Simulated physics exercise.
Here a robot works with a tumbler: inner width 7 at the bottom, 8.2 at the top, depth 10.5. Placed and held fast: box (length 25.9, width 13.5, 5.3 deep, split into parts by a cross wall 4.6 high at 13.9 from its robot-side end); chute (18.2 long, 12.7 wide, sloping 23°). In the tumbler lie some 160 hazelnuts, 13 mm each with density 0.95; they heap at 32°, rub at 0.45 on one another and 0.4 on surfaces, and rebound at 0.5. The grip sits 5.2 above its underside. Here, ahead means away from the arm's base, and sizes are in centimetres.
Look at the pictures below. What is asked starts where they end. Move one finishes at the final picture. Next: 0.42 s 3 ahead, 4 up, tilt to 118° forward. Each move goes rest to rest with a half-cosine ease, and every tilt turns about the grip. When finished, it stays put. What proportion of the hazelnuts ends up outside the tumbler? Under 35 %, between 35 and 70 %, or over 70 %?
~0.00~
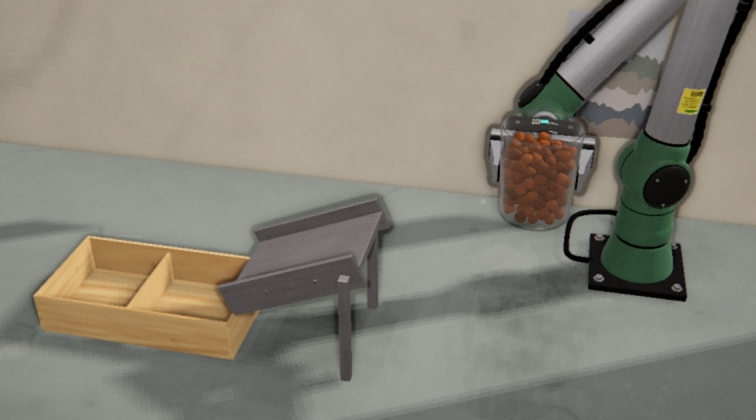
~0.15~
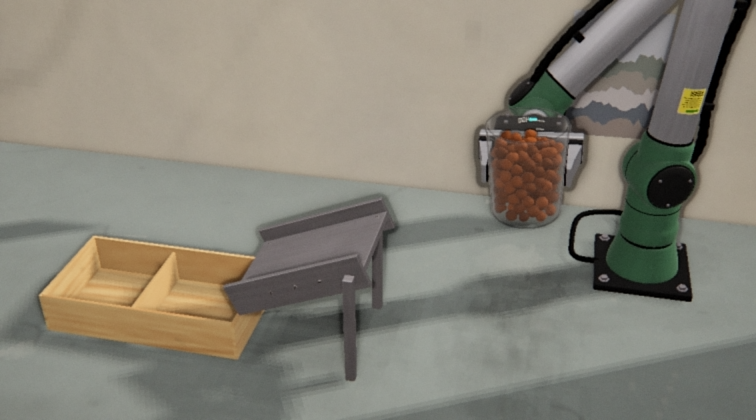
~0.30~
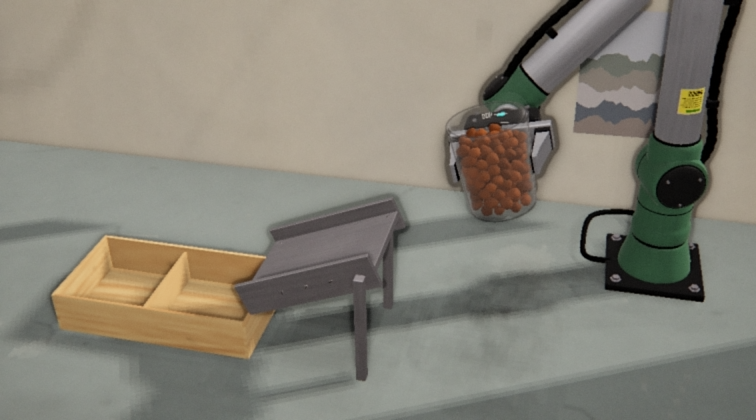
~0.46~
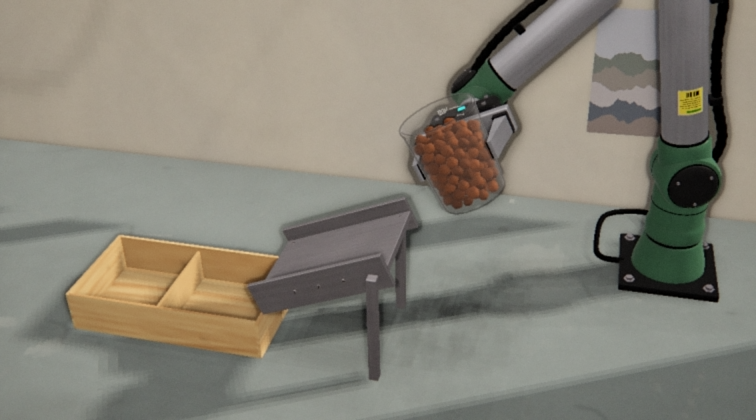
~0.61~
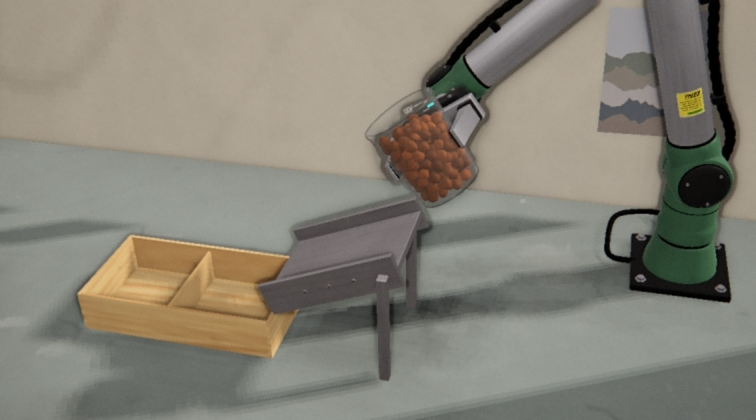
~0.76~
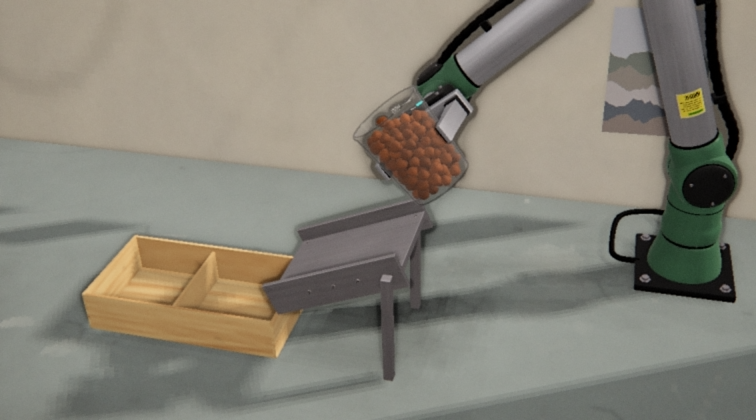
Over 70 %.
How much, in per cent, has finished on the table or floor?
Some 5 percent.
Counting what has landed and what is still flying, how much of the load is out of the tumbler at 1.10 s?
Roughly 0 percent.
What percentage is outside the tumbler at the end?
Some 100 per cent.
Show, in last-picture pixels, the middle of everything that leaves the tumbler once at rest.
In the final picture, somewhere near (225, 309).
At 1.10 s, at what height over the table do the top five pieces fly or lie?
36 cm or thereabouts.
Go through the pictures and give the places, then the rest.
In the first picture, tumbler middle at (538, 173), level; upper third of the load around (540, 156), from x 510 to 570, top at y 135; 164 in the tumbler.
In the second picture, tumbler middle at (527, 170), tilted 4° forward; upper third of the load around (529, 153), from x 495 to 560, top at y 135.
In the third picture, tumbler middle at (495, 164), tilted 13° forward; upper third of the load around (495, 147), from x 460 to 525, top at y 130.
In the fourth picture, tumbler middle at (456, 157), tilted 26° forward; upper third of the load around (455, 140), from x 420 to 490, top at y 125.
In the fifth picture, tumbler middle at (426, 151), tilted 35° forward; upper third of the load around (424, 135), from x 385 to 465, top at y 120.
In the sixth picture, tumbler middle at (414, 149), tilted 39° forward; upper third of the load around (411, 135), from x 375 to 455, top at y 115; 164 in the tumbler.
By 0.93 s, tilted 66° forward, highest piece 33 above the table; 164 in the tumbler.
By 1.10 s, tilted 110° forward, highest piece 35 above the table; 163 in the tumbler, 1 on the chute or in flight.
By 1.38 s, tilted 118° forward, highest piece 30 above the table; 44 in the tumbler, 36 in the robot-side part, 84 on the chute or in flight.
By 2.43 s, tilted 118° forward, highest piece 3 above the table; 155 in the robot-side part, 6 on the table or floor, 3 in the far-side part.
Final count, 155 in the robot-side part, 6 on the table or floor, 3 in the far-side part. That is 100 % outside the tumbler.
